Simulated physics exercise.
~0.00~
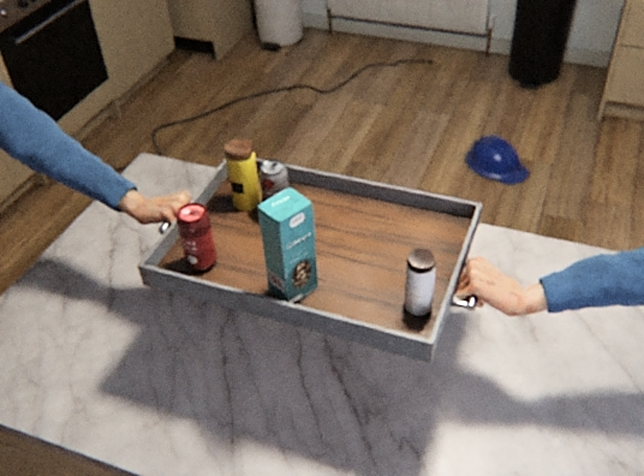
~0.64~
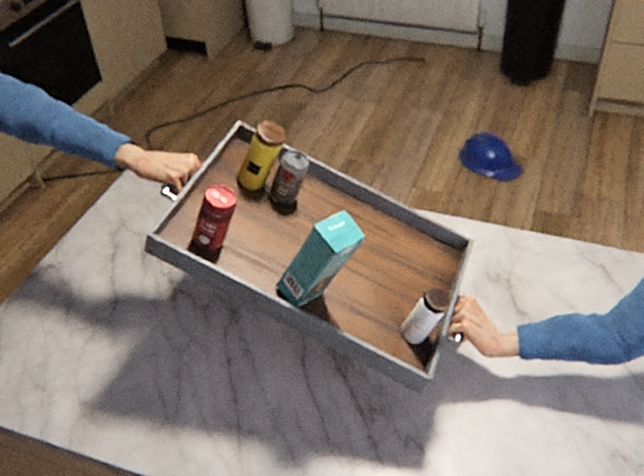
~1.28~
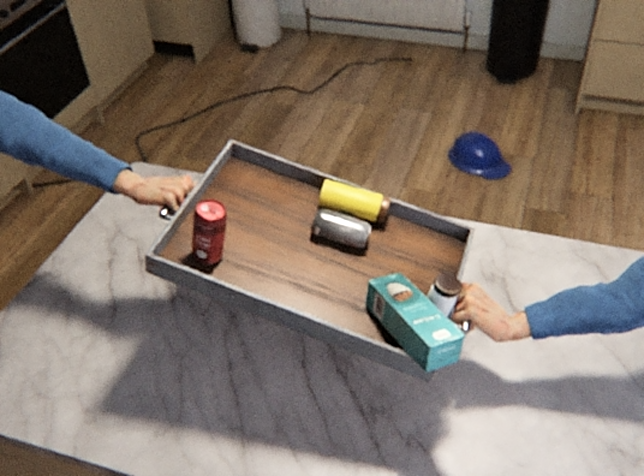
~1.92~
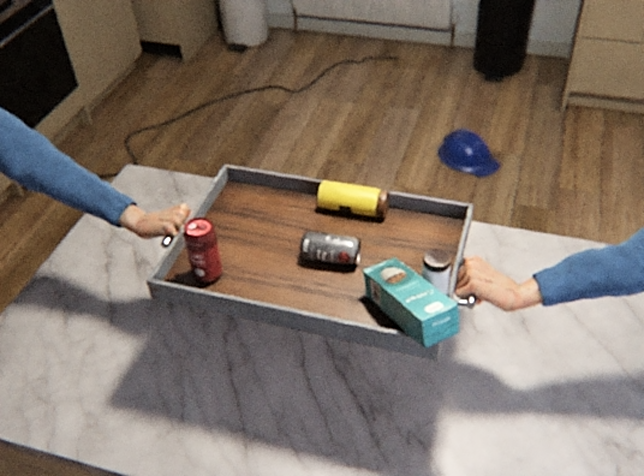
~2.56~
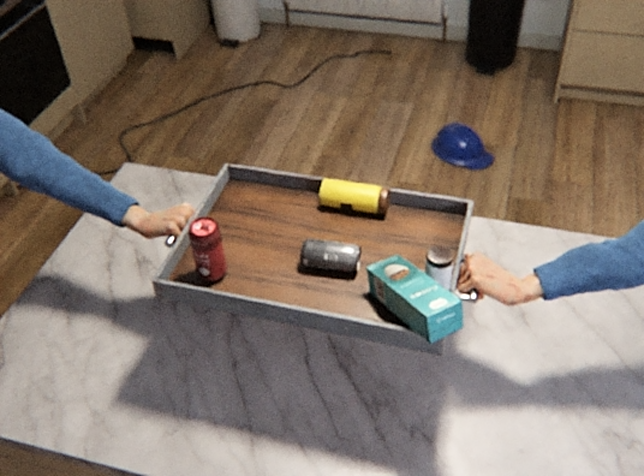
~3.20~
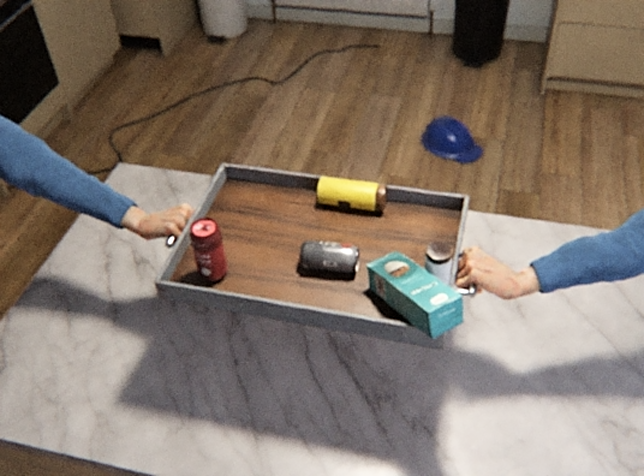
In a kitchen, two hands tipping a tray right and levelling it, toppling carton, yellow jar and grey can, two items upright.
